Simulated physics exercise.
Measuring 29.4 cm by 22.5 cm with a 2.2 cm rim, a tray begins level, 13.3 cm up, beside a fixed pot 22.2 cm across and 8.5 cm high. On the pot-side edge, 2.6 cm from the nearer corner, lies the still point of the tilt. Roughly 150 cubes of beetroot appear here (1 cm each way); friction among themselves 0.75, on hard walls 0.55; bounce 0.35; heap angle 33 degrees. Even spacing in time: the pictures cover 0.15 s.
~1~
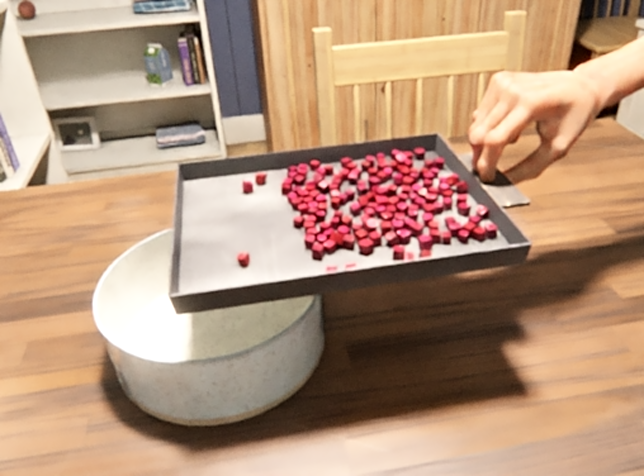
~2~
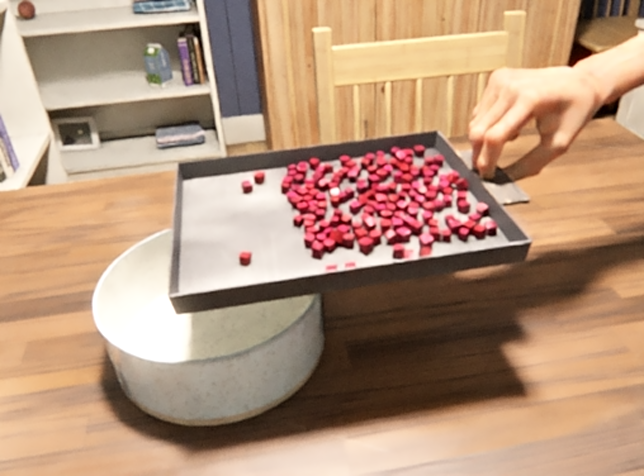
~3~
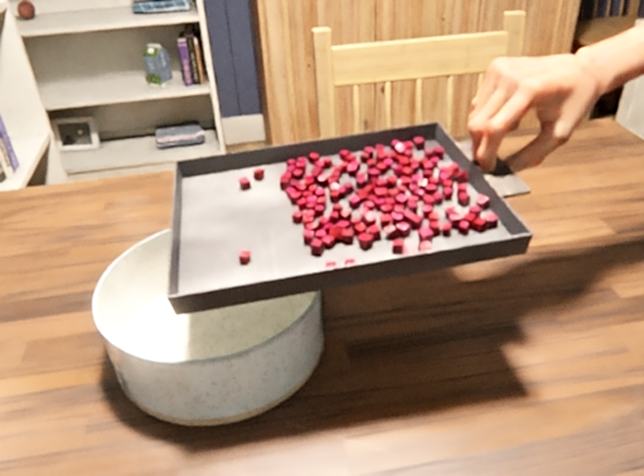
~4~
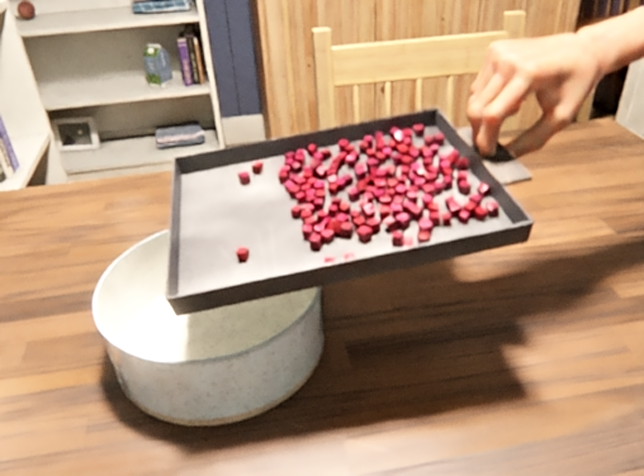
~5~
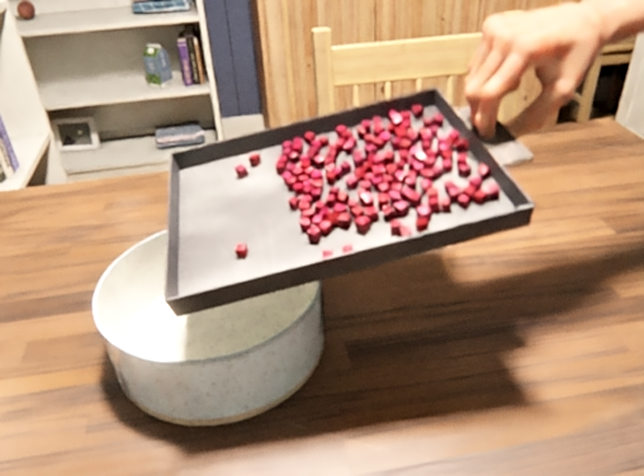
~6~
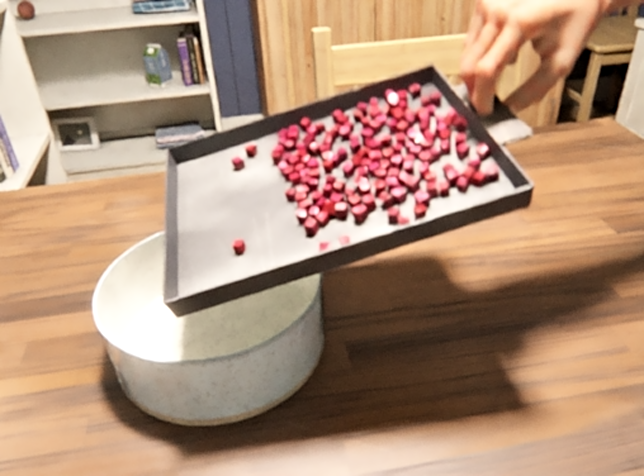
On a wooden table, a hand raising the right side of a dark tray of beetroot cubes, tilting it above a pot.
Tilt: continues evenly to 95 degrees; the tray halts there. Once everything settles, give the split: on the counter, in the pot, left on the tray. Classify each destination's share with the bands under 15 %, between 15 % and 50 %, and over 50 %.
Counter: Over 50 %; pot: Under 15 %; left on the tray: Under 15 %.
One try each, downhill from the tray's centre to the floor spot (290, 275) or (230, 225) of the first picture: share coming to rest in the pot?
That would be close to 0 per cent, then close to 60 per cent.
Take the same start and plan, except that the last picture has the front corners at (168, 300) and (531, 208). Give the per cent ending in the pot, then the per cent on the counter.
In the pot: 0 per cent; on the counter: 100 per cent.
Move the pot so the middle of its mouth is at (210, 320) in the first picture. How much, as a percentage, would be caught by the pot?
With the pot there, close to 60 per cent.
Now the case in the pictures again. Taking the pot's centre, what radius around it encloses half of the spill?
About 22 cm from the centre.
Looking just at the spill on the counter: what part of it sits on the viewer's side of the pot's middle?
Estimate: Close to 100 per cent of the pieces.
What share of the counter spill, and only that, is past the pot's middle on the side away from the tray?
Estimate: Roughly 100 per cent of the pieces.
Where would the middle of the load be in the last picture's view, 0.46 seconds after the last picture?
I'd put it close to (147, 245).
Then, 0.28 s after the last picture, tilt 55 degrees; the tray holds 100 %, the pot 0 %.
Then, 0.46 s after the last picture, tilt 81 degrees; the tray holds 100 %, the pot 0 %.
Then, 0.76 s after the last picture, tilt 95 degrees; the tray holds 5 %, the pot 5 %.
In the end, counter 90 %, pot 5 %, tray 5 %.
